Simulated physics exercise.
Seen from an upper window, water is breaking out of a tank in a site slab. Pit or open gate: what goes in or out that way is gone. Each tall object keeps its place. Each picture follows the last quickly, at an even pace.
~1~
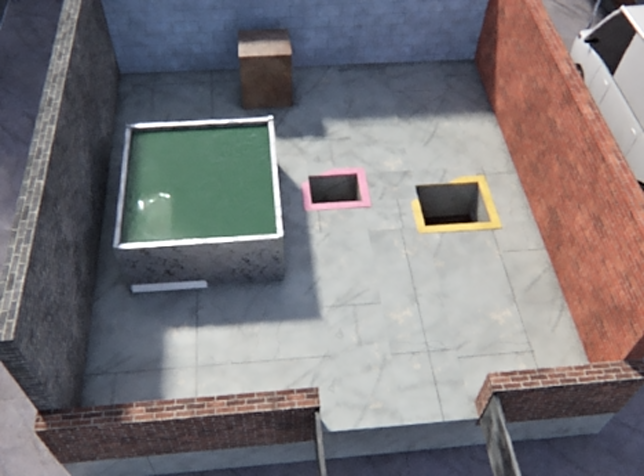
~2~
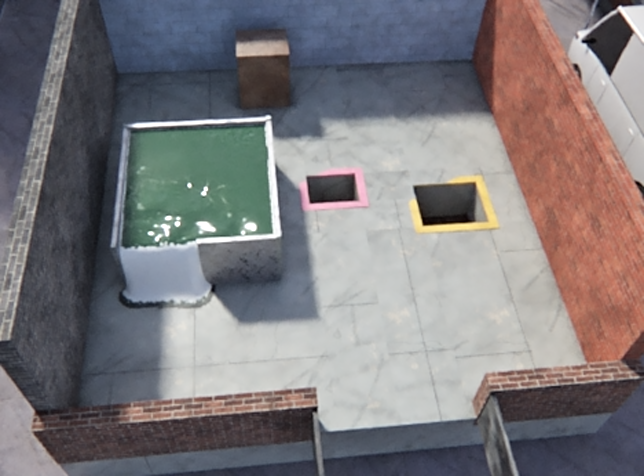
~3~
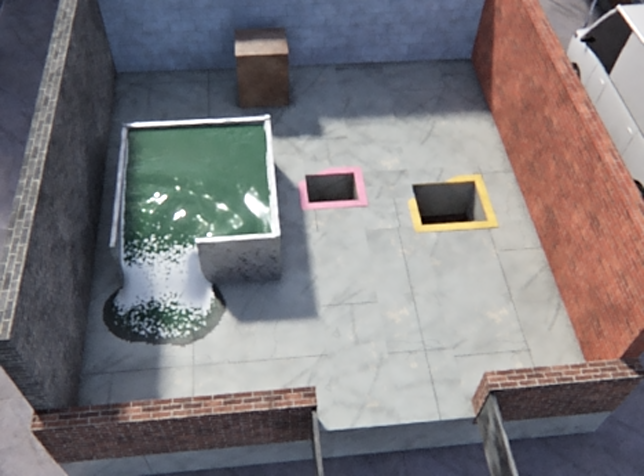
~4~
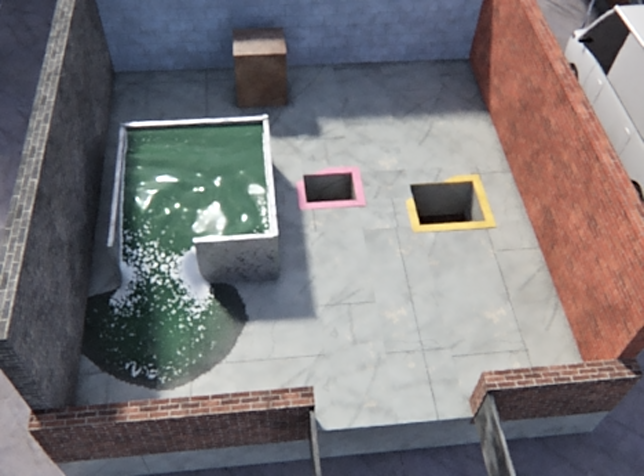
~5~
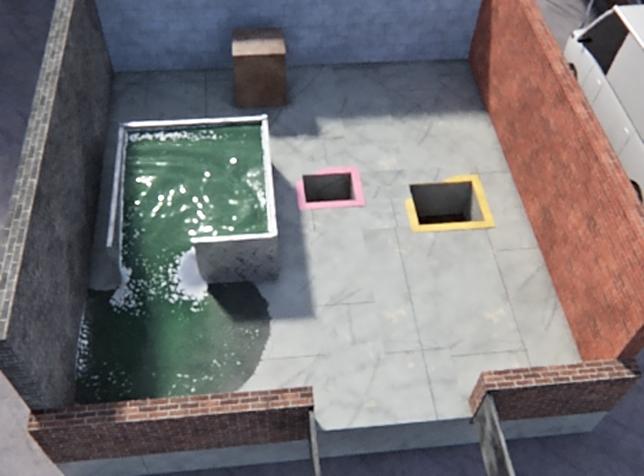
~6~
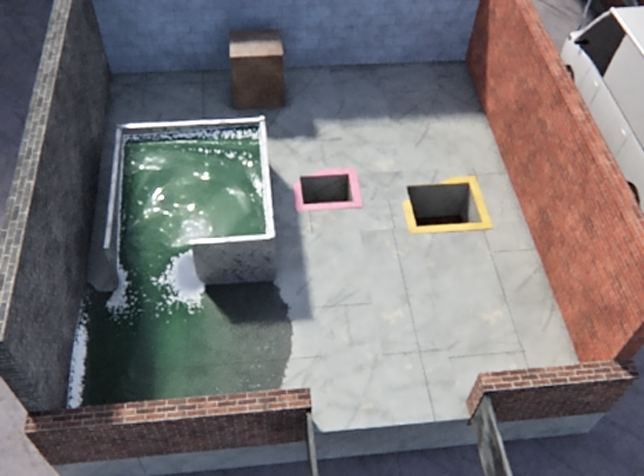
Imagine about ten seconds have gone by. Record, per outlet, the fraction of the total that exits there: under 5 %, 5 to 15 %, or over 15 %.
In order: The gate will receive a cut lying in the five-to-fifteen per cent band, the yellow pit will receive a cut exceeding fifteen per cent, the pink pit will receive a cut falling short of five per cent.
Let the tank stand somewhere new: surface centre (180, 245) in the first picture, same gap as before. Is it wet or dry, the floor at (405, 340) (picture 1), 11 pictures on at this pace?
Looking at that spot, it would be inundated.
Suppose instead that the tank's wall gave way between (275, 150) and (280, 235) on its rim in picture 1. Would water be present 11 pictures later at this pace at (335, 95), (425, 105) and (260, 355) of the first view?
Point 1: Unwetted; point 2: Unwetted; point 3: Unwetted.
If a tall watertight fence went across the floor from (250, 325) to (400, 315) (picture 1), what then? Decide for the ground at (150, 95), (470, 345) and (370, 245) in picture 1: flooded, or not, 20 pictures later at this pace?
Going spot by spot: High and dry, then drenched, then high and dry.
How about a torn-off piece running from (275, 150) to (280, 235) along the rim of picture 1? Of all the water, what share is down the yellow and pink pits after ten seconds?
Shares: Yellow at 30 percent, pink at 14 percent.
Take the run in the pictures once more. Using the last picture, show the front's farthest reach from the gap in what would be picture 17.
The front's farthest point is close to (518, 395).
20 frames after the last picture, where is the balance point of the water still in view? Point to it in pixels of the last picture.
Roughly (239, 288) in the last picture.
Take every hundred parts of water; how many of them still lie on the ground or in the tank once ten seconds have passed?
Roughly 66 parts in every hundred.
A moment on, water covers 15 % of the floor; the gate 0 %, the yellow pit 0 %, the pink pit 0 %.
Next, water covers 25 % of the floor; the gate 1 %, the yellow pit 0 %, the pink pit 0 %.
Then, water covers 50 % of the floor; the gate 3 %, the yellow pit 1 %, the pink pit 0 %.
Later, water covers 75 % of the floor; the gate 7 %, the yellow pit 8 %, the pink pit 0 %.
In the end, water covers 95 % of the floor; the gate 12 %, the yellow pit 20 %, the pink pit 1 %.
